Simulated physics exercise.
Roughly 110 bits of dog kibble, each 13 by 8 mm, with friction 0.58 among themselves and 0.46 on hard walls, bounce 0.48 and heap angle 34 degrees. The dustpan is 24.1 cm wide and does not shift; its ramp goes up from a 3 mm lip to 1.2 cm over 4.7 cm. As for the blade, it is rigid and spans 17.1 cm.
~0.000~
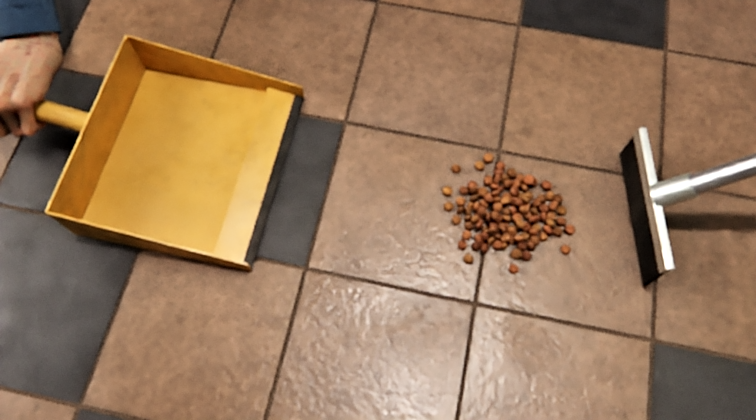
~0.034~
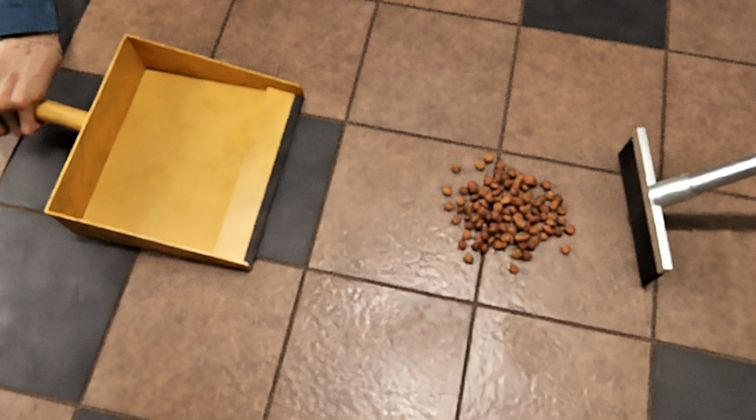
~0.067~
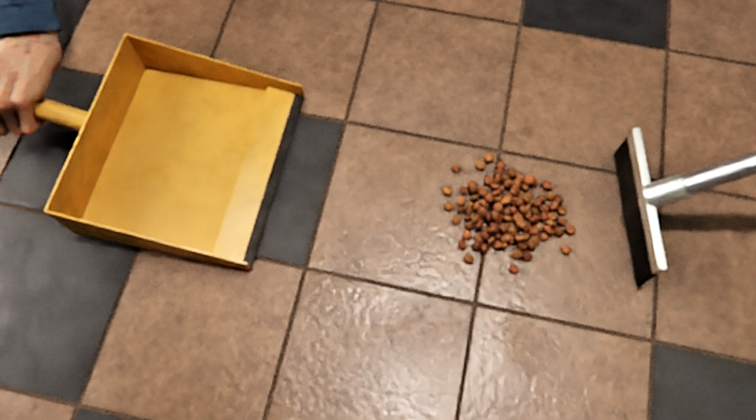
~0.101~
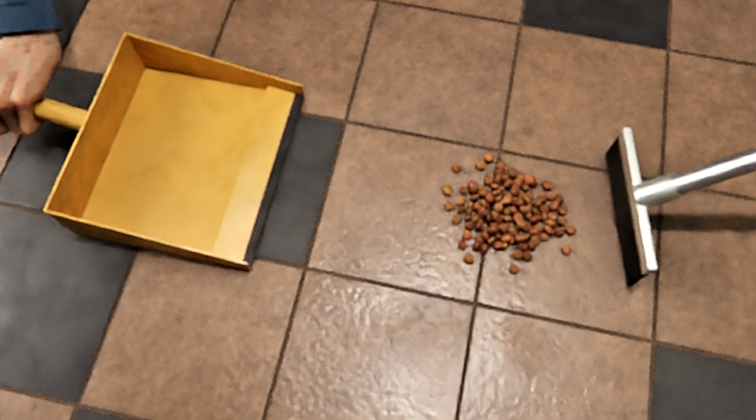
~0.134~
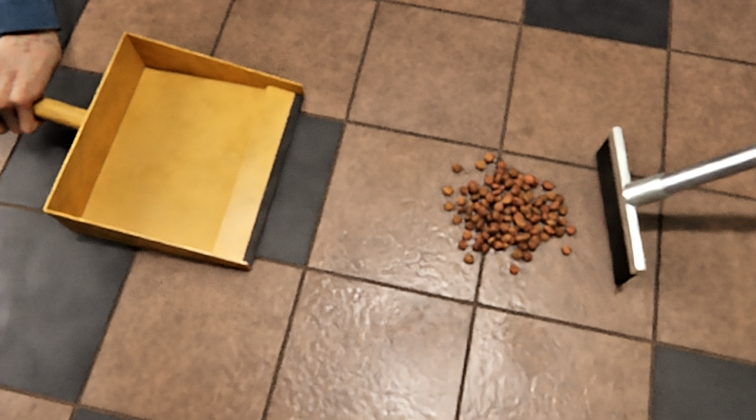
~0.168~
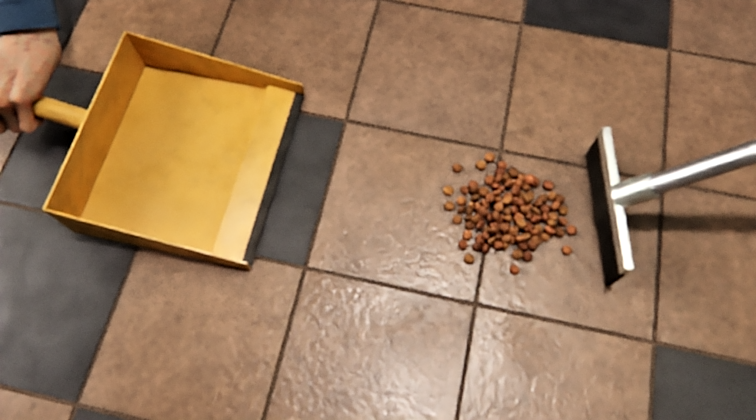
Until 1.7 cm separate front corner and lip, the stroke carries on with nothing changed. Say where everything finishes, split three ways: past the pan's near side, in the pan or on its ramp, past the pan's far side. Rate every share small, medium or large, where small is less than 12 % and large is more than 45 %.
Ratings - near side: Small; pan: Medium; far side: Small.
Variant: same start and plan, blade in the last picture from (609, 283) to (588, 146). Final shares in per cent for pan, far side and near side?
Final per cent - pan 10, far 0, near 35.
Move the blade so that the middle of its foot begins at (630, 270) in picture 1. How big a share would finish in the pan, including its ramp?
Close to 15 in a hundred.
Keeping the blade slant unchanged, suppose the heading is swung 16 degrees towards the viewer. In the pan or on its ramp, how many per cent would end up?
Roughly 5 per cent would finish in the pan or on its ramp.
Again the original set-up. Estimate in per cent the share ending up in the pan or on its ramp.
Estimate: Near 25 %.
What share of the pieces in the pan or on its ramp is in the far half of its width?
Some 30 per cent.
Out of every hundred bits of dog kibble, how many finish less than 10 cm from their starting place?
5 %.
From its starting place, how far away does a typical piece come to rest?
Median shift: Approx. 28 cm.
After 0.61 s, middle of the blade 22 cm from the lip; 0 % over the lip, far side 0 %, near side 0 %.
After 0.91 s, middle of the blade 11 cm from the lip; 0 % over the lip, far side 0 %, near side 0 %.
After 1.30 s, middle of the blade 4 cm from the lip; 25 % over the lip, far side 0 %, near side 5 %.
By 1.8 s all is still; near side 5 %, pan 25 %, far side 0 %, in front of the lip or behind the blade 70 %.
